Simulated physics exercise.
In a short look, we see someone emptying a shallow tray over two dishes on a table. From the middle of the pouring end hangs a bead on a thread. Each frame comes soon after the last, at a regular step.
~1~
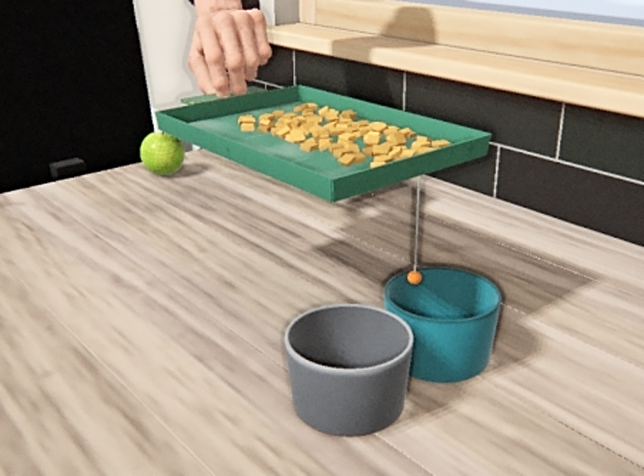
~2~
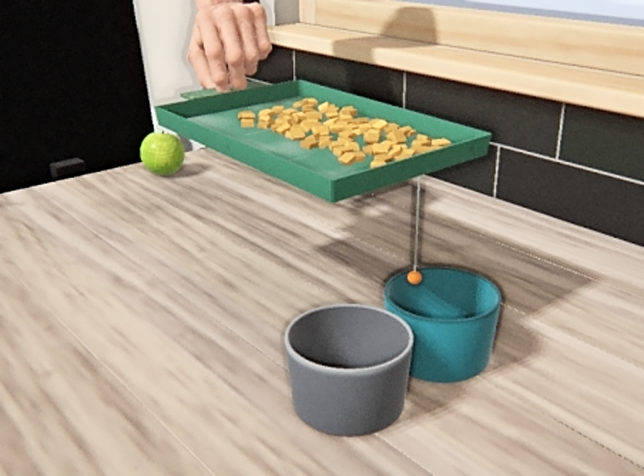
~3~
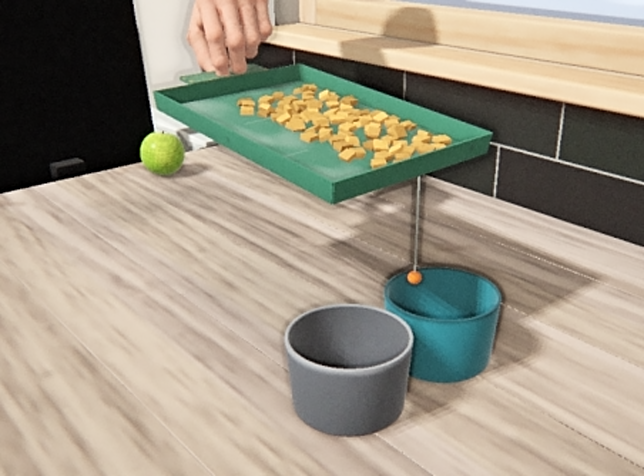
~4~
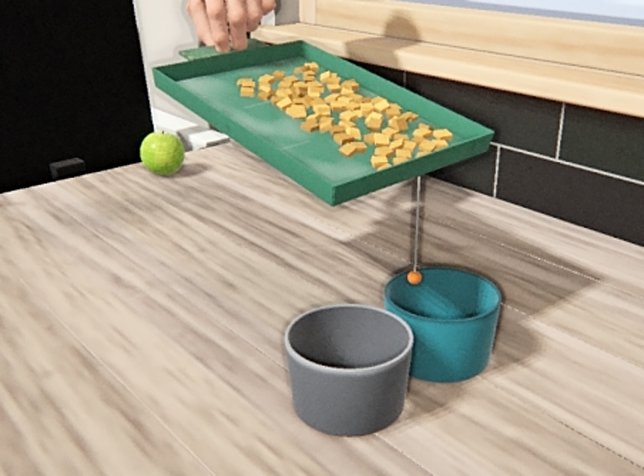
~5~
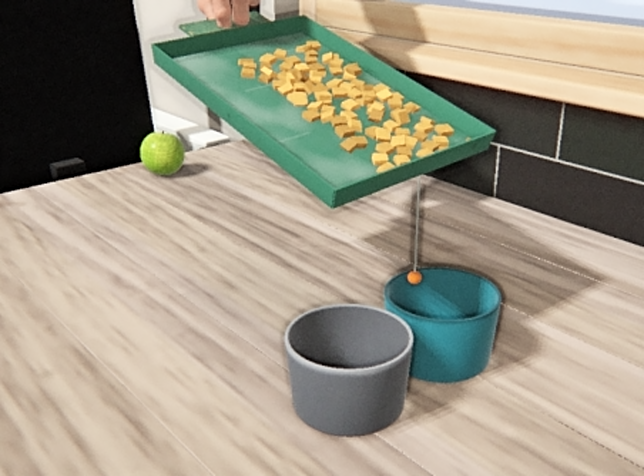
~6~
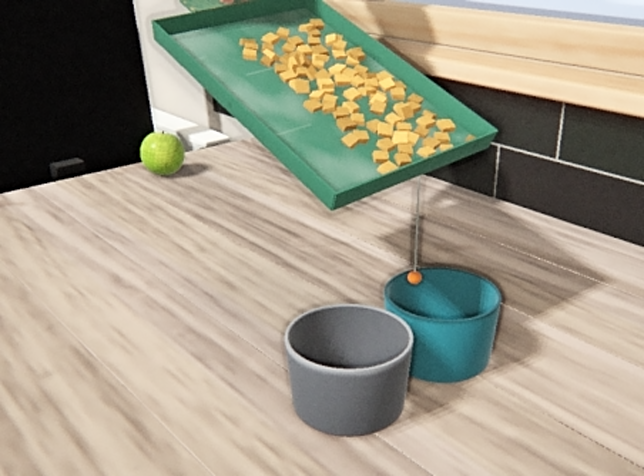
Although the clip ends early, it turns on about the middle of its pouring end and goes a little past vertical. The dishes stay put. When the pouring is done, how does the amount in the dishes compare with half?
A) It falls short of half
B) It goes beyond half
The answer is B.
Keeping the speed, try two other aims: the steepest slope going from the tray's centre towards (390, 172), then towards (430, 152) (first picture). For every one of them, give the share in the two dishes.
About 50 % and 30 %.
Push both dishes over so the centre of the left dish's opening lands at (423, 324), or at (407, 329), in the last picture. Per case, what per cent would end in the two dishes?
First placement: Some 50 %; second placement: Some 70 %.
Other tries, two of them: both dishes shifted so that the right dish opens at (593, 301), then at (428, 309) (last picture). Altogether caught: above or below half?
For the two places in order: A minority share, a majority share.
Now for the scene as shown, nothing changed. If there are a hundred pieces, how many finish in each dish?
The left dish ends up with around 50 percent of the load, the right dish with around 10 percent.
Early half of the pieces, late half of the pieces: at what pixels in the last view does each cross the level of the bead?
Roughly at (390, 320) first, and then at (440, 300).
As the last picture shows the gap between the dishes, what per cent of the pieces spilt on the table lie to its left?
Estimate: Near 0 per cent.
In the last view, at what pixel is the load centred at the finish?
I'd mark it at roughly (392, 397).
Soon, tray tipped steeply; nearly all on the tray; a small part in the air.
A while on, tray tipped past a quarter turn; about a third on the tray; a small part in the left dish; a stray few in the right dish; a small part outside both; about a third in the air.
Towards the end, tray tipped past a quarter turn; about half in the left dish; a small part in the right dish; about a third outside both.
Finally, tray tipped past a quarter turn; about half in the left dish; a small part in the right dish; about a third outside both.
